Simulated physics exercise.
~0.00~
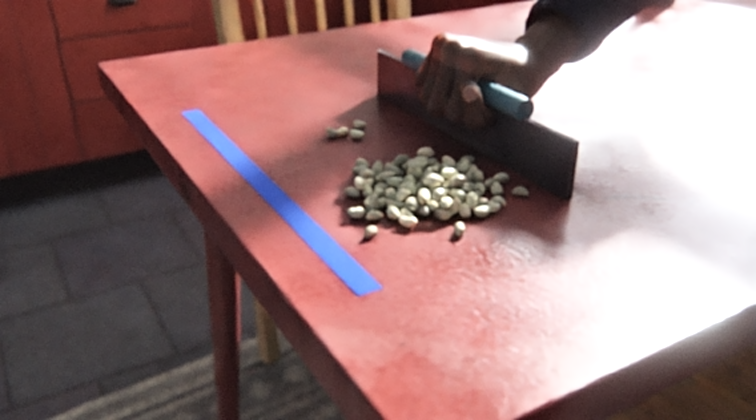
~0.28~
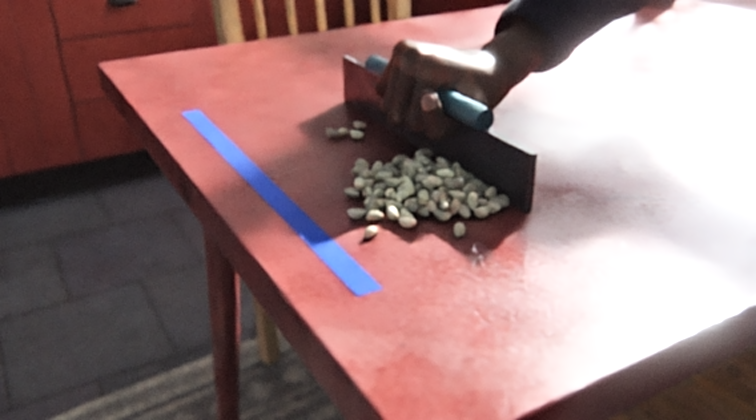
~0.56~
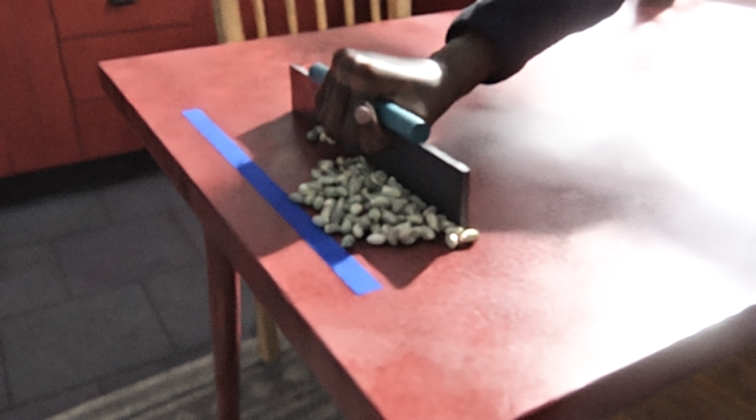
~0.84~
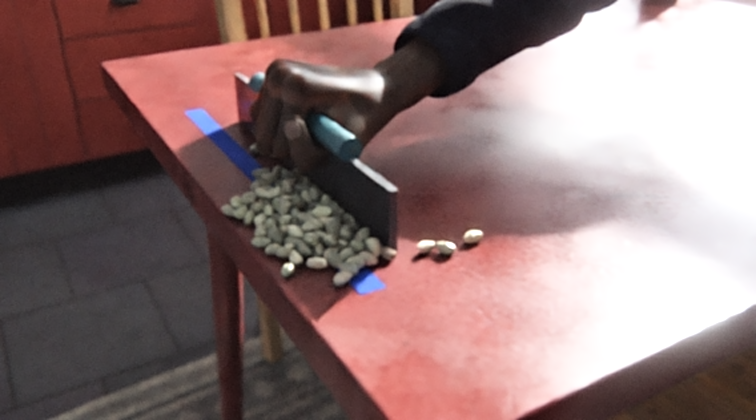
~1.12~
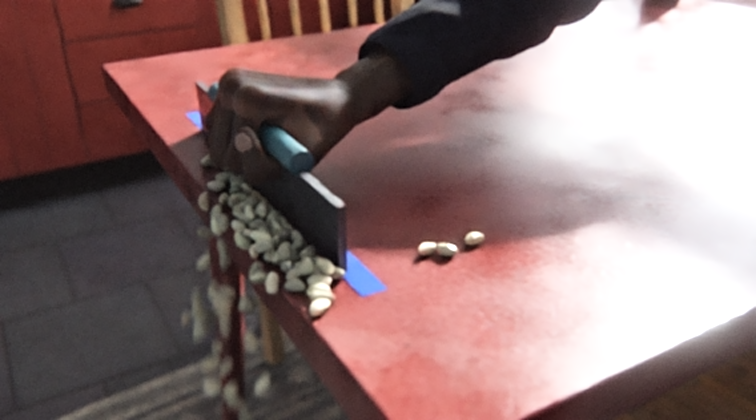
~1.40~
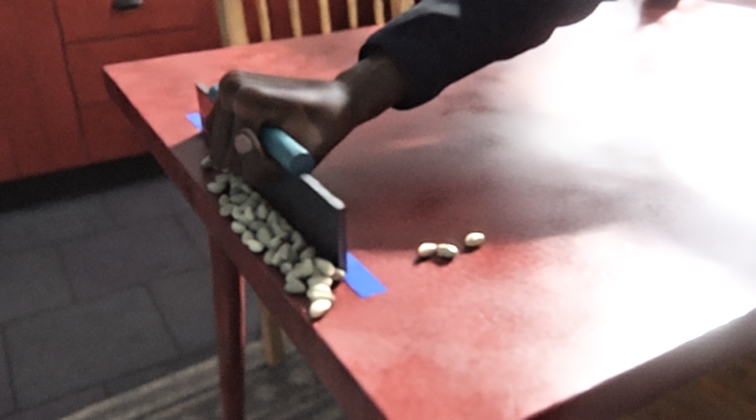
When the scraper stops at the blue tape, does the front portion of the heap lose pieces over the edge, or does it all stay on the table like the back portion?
The front portion loses pieces over the edge of the table, while the back portion stays on top.
